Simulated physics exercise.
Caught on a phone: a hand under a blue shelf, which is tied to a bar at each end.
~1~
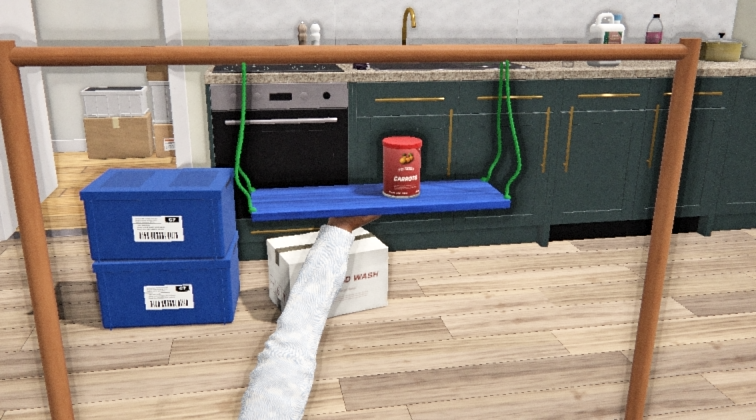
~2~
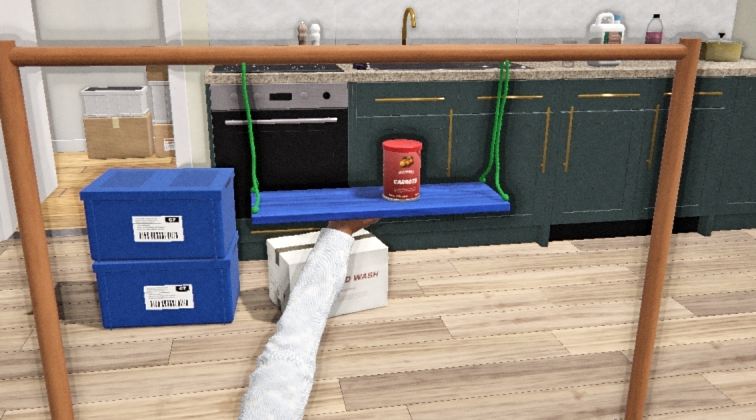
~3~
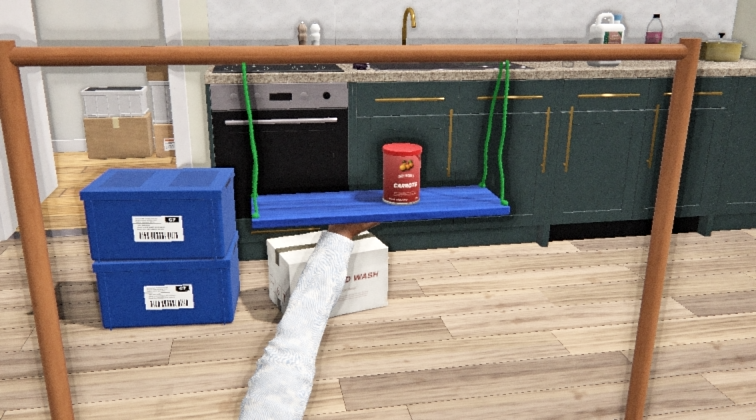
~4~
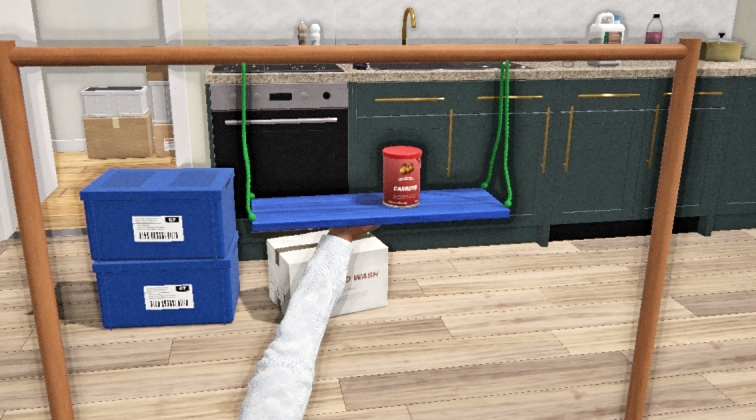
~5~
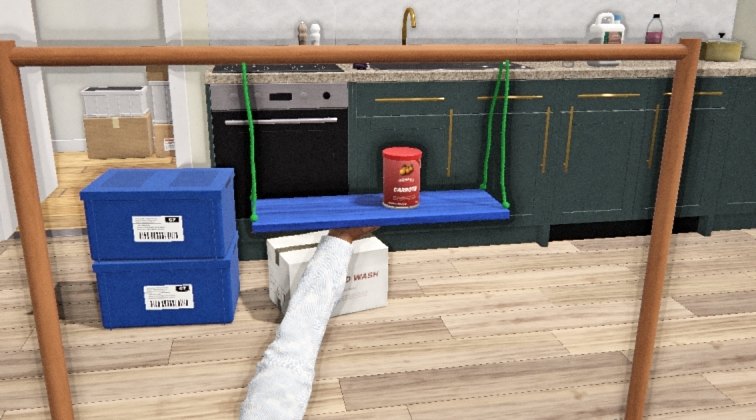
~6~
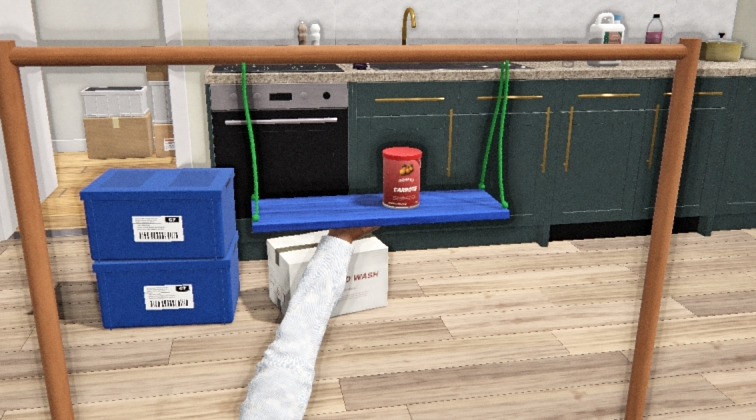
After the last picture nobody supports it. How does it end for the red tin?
The red tin keeps its place.
Then, 0.32 s on from there, board level; tin on the board near (402, 180).
In the end, board level; tin on the board near (402, 181). The red tin stays on the board.
